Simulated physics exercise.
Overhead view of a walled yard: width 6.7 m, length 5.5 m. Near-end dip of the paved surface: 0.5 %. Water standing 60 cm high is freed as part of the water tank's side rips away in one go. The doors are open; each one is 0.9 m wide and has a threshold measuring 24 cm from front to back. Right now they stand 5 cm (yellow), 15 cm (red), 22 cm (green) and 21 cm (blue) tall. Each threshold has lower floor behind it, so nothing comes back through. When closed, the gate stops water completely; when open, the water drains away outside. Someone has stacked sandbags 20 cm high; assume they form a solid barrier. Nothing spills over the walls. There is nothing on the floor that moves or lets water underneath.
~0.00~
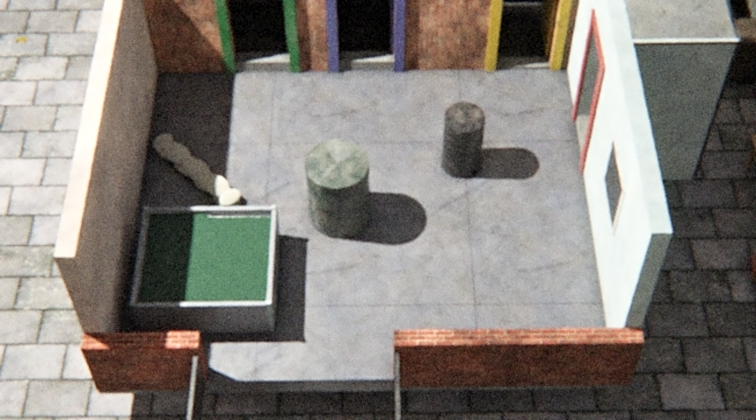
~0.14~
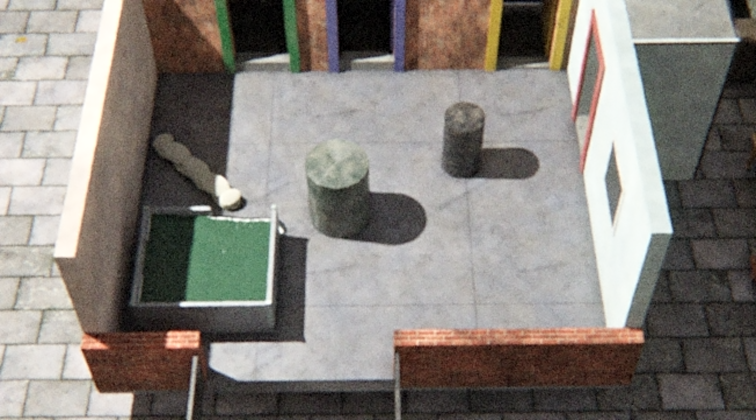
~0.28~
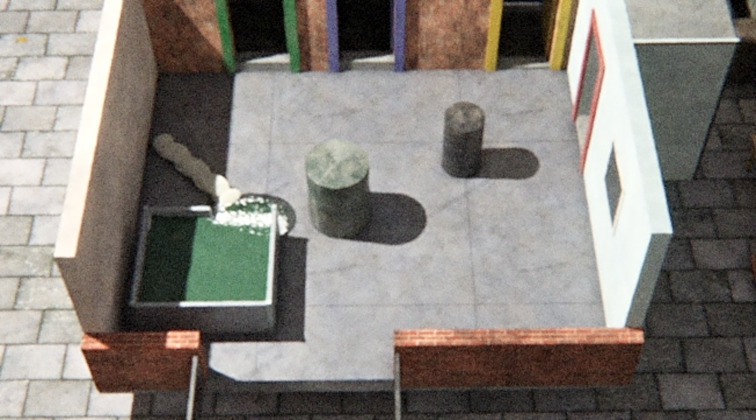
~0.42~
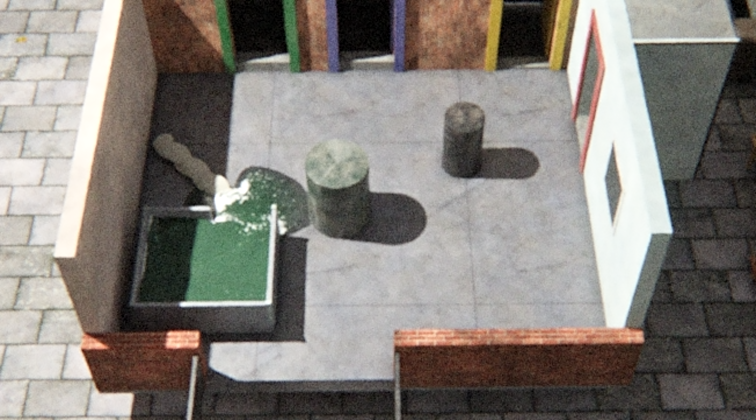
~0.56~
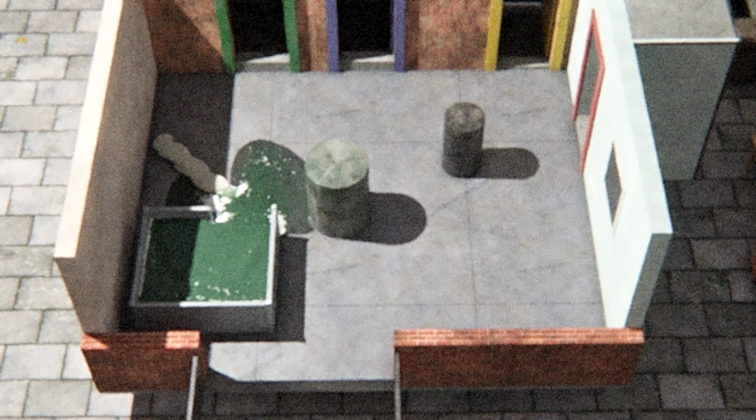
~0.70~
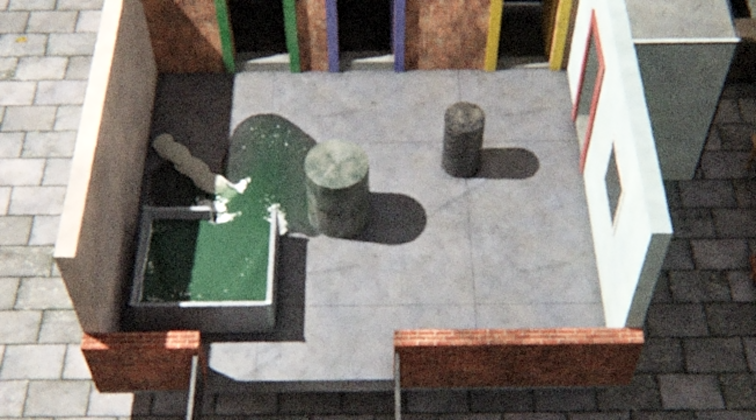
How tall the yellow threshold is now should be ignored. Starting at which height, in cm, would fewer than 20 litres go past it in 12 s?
Starting at roughly 6.5 cm.
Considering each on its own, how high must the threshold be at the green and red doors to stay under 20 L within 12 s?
Close to 12.0 cm (green) and close to 6.5 cm (red).
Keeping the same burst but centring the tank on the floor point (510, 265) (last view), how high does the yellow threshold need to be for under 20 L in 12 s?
Close to 27 cm would do it.
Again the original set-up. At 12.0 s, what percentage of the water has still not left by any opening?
Around 92 percent is still there.
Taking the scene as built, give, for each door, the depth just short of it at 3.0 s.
Depth (cm): Yellow 6 / red 0 / green 13 / blue 15.
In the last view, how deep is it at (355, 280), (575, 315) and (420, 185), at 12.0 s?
Around 3 cm, 7 cm and 2 cm.
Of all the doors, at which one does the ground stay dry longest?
The red door.
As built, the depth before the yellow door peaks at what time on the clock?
Roughly at 6.0 s.
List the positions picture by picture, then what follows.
In the first picture, the water tank at (206, 258) is whole and still, 60 cm deep; the yellow door at (528, 24) is dry.
In the second picture, the gap is on the far side, the front 0.3 m out at a hidden place; the back of the water tank holds 60 cm.
In the third picture, the gap is on the far side, the front 0.7 m out at (244, 200); the back of the water tank holds 60 cm.
In the fourth picture, the gap is on the far side, the front 1.3 m out at (251, 172); the back of the water tank holds 59 cm.
In the fifth picture, the gap is on the far side, the front 1.8 m out at (256, 145); the back of the water tank holds 54 cm.
In the sixth picture, water pours out on the far side and has run 2.3 m, to (258, 119); about 4 cm deep outside, 51 cm at the back; 3.7 m in a straight line remain to the yellow door at (528, 24).
After 1.4 s water covers 25 % of the floor, deepest (32 cm) near (248, 206); it has not reached the yellow door.
After 3.0 s water covers 45 % of the floor, deepest (22 cm) near (235, 216); 6 cm at the yellow door, 0 litres in over its 5 cm threshold.
After 12.0 s water covers 95 % of the floor, deepest (8 cm) near (544, 361); 5 cm at the yellow door, 42 litres in over its 5 cm threshold.
At the yellow door as built, the water arrived by 2.4 s and peaked near 9 cm at 6.0 s.
With a threshold of 6 cm, 27 litres would have come in within the 12 s; with 8.5 cm, 8 litres. So under 20 litres takes about 6.5 cm.
